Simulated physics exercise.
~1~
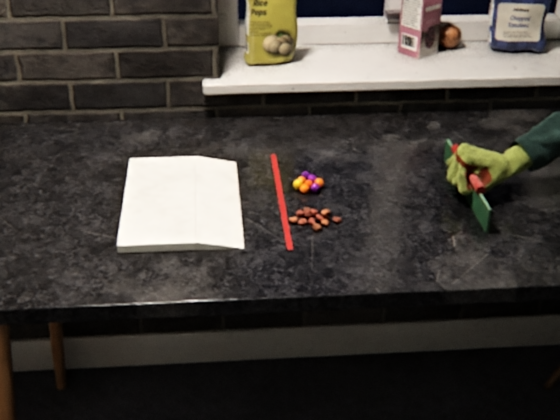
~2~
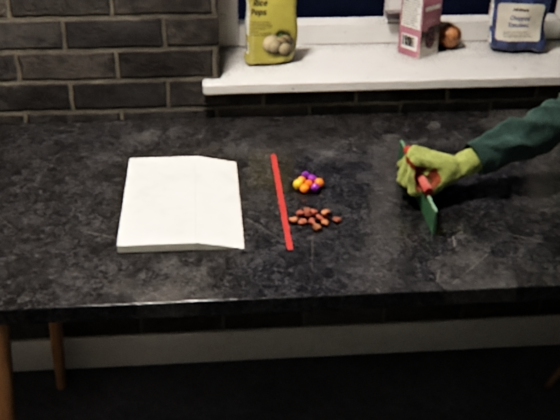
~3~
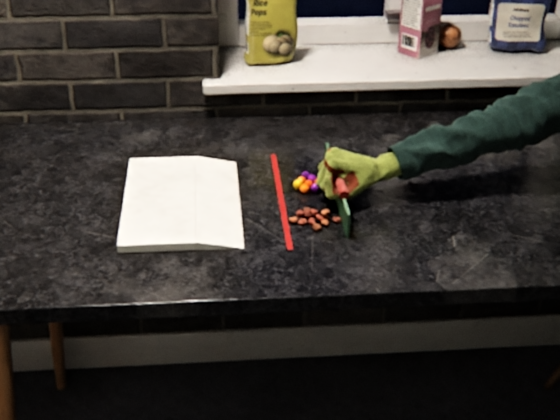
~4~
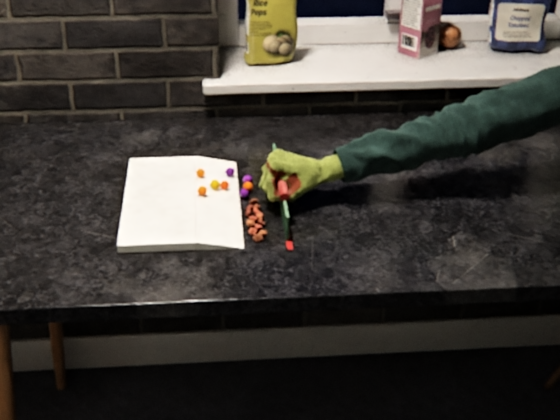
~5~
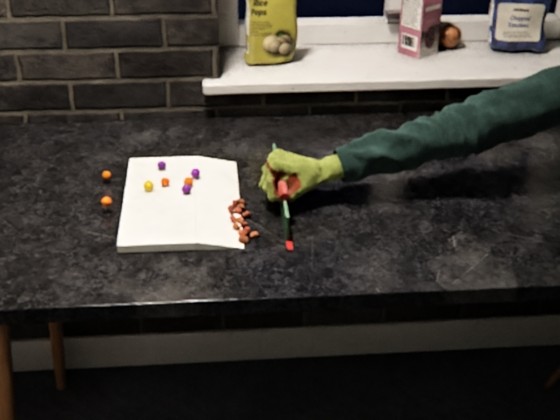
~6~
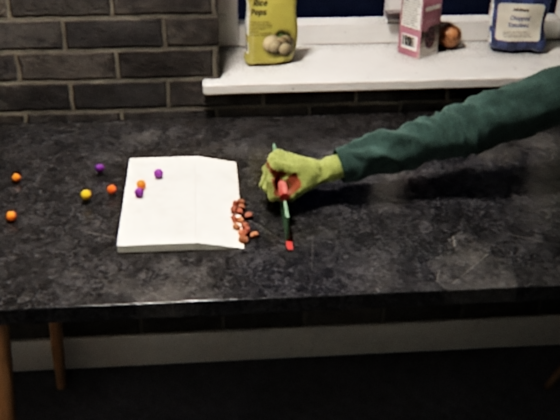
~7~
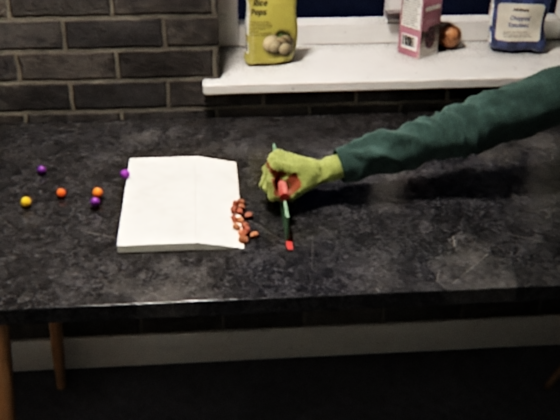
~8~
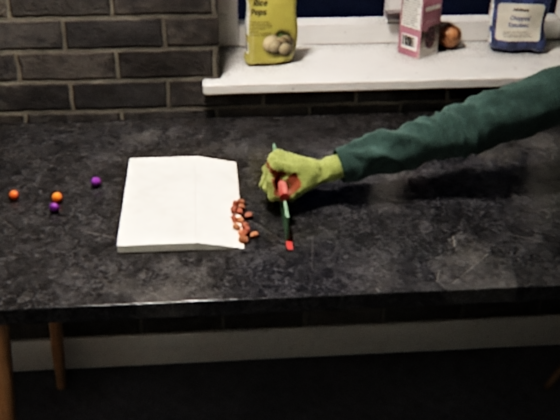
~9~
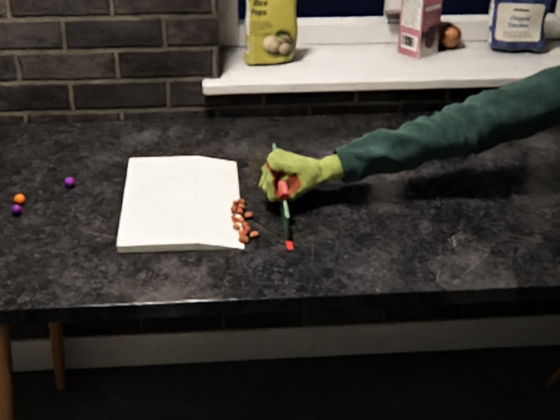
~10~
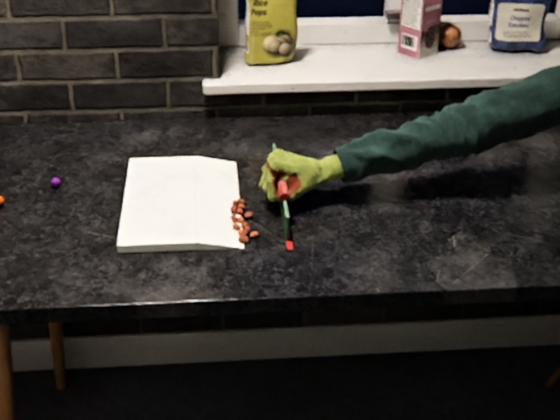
A gloved hand slides a green scraper leftward across a dark tabletop toward two small heaps, one of bright orange, yellow and purple balls and one of reddish-brown pieces. The scraper reaches the heaps and sweeps them toward a white slab with a sloping edge, then stops at the strip of red tape. The colourful balls run up onto the slab, roll across it and drop off the far side. The brown pieces bunch up at the ramp's lower edge and stay there. Several balls roll out of view, leaving an orange one and a purple one at the far left.
